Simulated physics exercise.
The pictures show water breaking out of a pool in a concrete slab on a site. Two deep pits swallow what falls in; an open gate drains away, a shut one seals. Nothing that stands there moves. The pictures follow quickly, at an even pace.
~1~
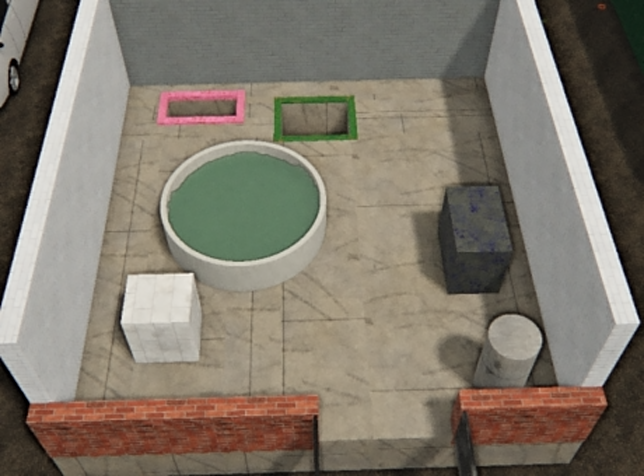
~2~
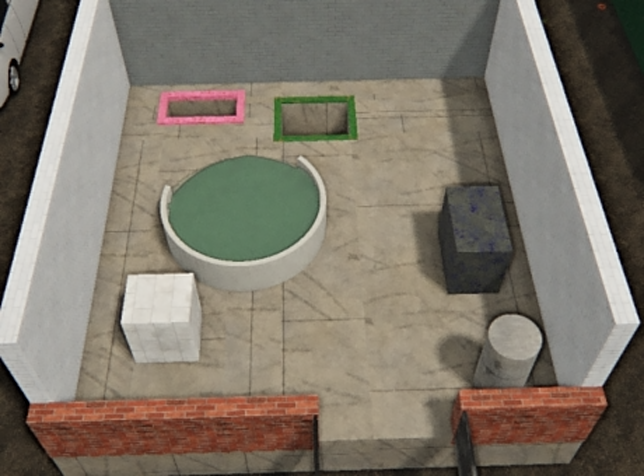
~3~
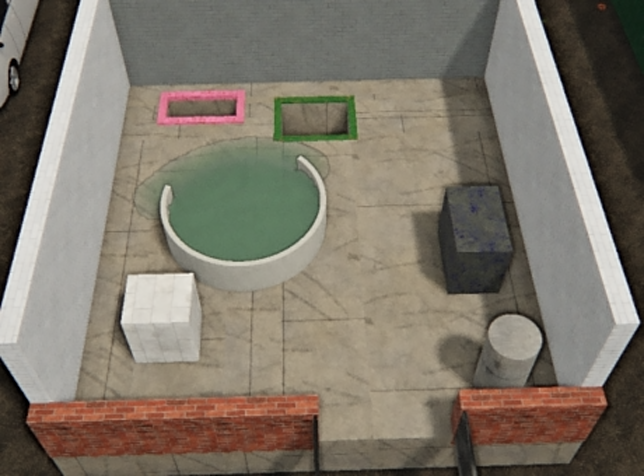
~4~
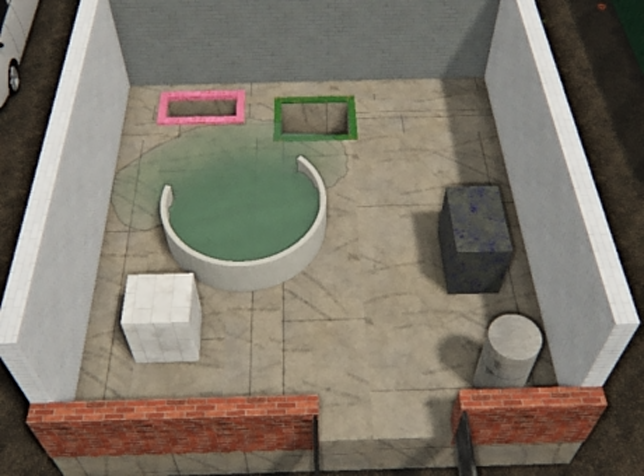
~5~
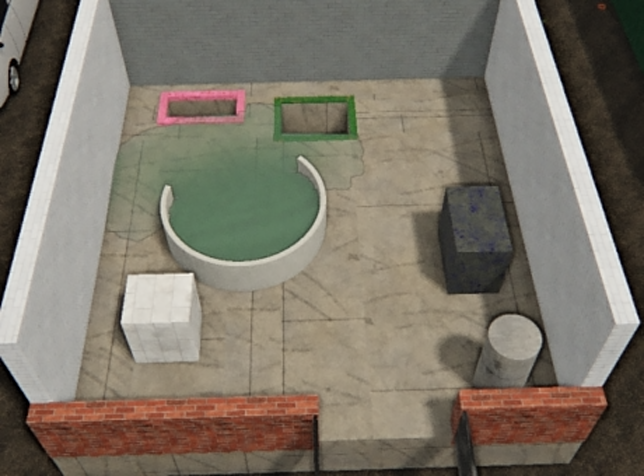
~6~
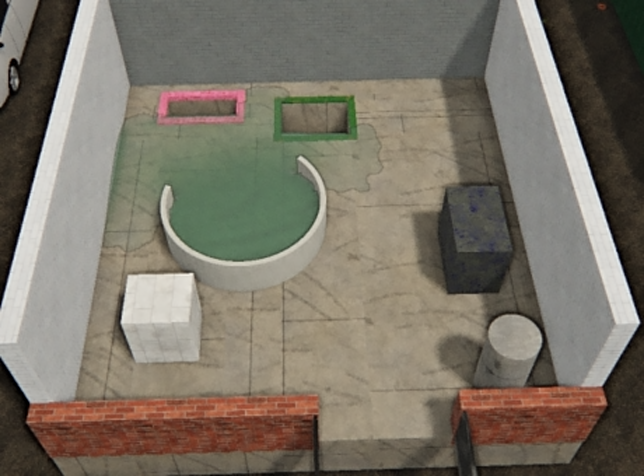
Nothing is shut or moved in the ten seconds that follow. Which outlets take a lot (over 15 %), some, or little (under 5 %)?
One by one: The gate takes not even 5 %; the green pit takes above 15 %; the pink pit takes above 15 %.
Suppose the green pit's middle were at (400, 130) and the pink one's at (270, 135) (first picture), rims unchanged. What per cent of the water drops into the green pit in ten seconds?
Roughly, in per cent: Green 15.
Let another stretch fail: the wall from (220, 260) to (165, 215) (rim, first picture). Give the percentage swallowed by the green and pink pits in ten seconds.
In per cent: Green 6, pink 8.
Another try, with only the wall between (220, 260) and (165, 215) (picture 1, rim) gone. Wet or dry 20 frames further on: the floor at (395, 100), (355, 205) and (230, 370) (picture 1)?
In turn: Free of water, not flooded, flooded.
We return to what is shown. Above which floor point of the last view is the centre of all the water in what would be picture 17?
Near (221, 170).
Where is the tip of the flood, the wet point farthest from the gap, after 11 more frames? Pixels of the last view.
Near (398, 82).
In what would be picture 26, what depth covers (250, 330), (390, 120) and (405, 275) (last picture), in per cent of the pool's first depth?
In turn 0, 2 and 0 in a hundred.
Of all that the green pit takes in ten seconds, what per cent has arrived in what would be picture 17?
Roughly 40 per cent.
A moment on, water covers 20 % of the floor; the gate 0 %, the green pit 7 %, the pink pit 6 %.
Next, water covers 25 % of the floor; the gate 0 %, the green pit 11 %, the pink pit 16 %.
Then, water covers 35 % of the floor; the gate 0 %, the green pit 16 %, the pink pit 30 %.
Later, water covers 45 % of the floor; the gate 0 %, the green pit 23 %, the pink pit 37 %.
In the end, water covers 60 % of the floor; the gate 0 %, the green pit 28 %, the pink pit 37 %.
